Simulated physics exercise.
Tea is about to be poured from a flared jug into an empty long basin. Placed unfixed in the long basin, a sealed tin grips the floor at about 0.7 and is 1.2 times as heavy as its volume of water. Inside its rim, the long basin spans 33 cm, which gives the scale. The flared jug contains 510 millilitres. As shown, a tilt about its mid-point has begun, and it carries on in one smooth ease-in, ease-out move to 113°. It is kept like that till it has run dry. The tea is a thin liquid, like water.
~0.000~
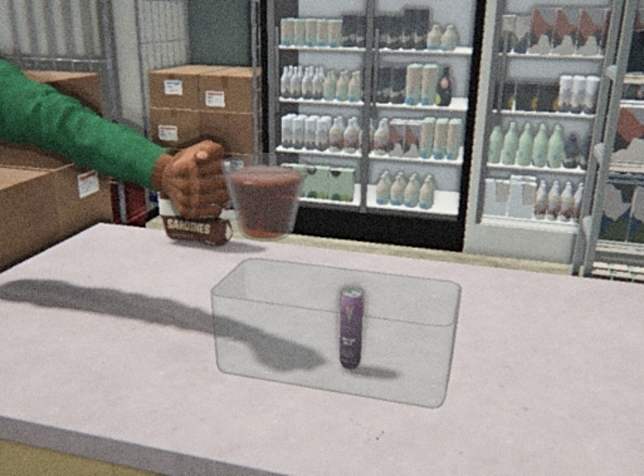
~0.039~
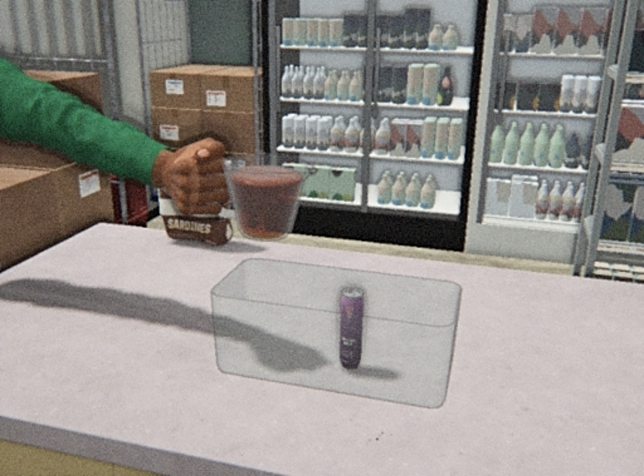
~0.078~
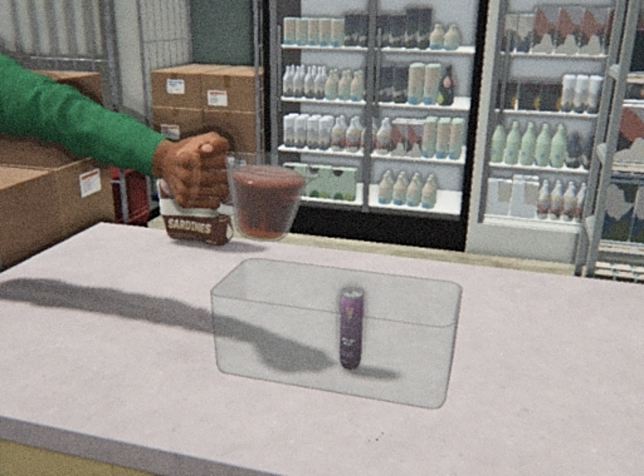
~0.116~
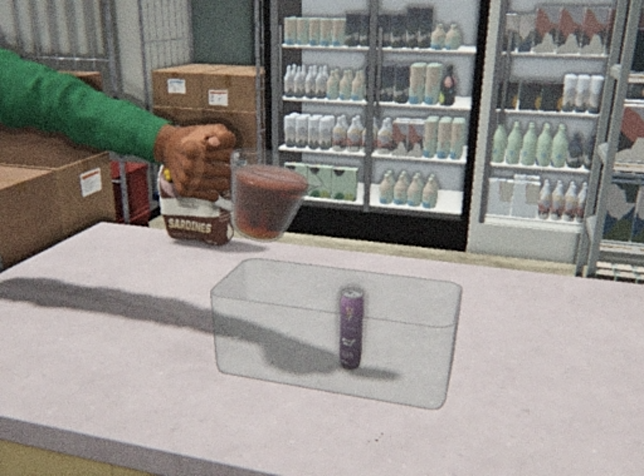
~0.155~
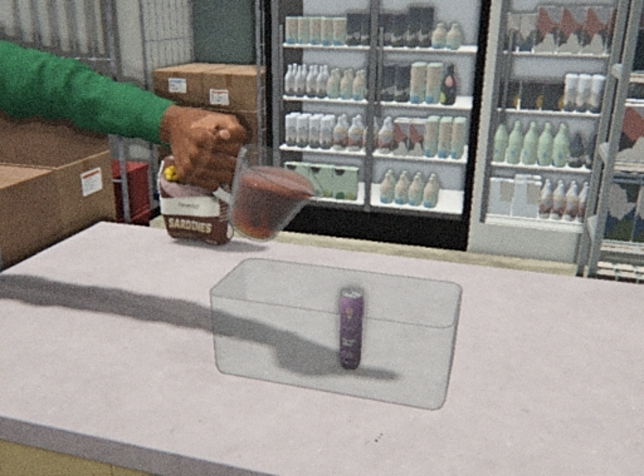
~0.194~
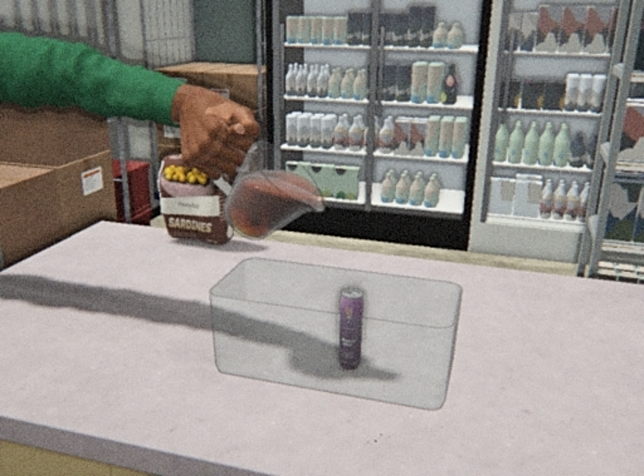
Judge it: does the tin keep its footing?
It is going to fail.
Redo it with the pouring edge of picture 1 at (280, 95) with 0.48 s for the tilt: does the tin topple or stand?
It tumbles.
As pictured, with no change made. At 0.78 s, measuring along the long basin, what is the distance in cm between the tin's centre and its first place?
Roughly 3 cm.
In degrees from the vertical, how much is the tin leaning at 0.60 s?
I'd put it at close to 10 degrees off upright.
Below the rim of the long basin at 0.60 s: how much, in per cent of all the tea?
96 per cent, give or take a little.
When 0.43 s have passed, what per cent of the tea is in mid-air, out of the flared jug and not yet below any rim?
Near 22 per cent at that moment.
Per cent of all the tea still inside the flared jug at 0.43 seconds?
Close to 26 percent of the liquid remains at that time.
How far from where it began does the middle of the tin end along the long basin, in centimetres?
About 8.0 cm.
Then, 0.43 s in, the tilt is 110° and 26 per cent is still to pour; the tin stands where it began.
Then, 0.60 s in, the tilt is 113° and 1 per cent is still to pour; the tin leans 8°.
Then, 0.78 s in, the tilt is 113° and 0 per cent is still to pour; the tin leans 20°.
Then, 0.98 s in, the tilt is 113° and 0 per cent is still to pour; the tin lies on its side.
Finally, the tin lies on its side.
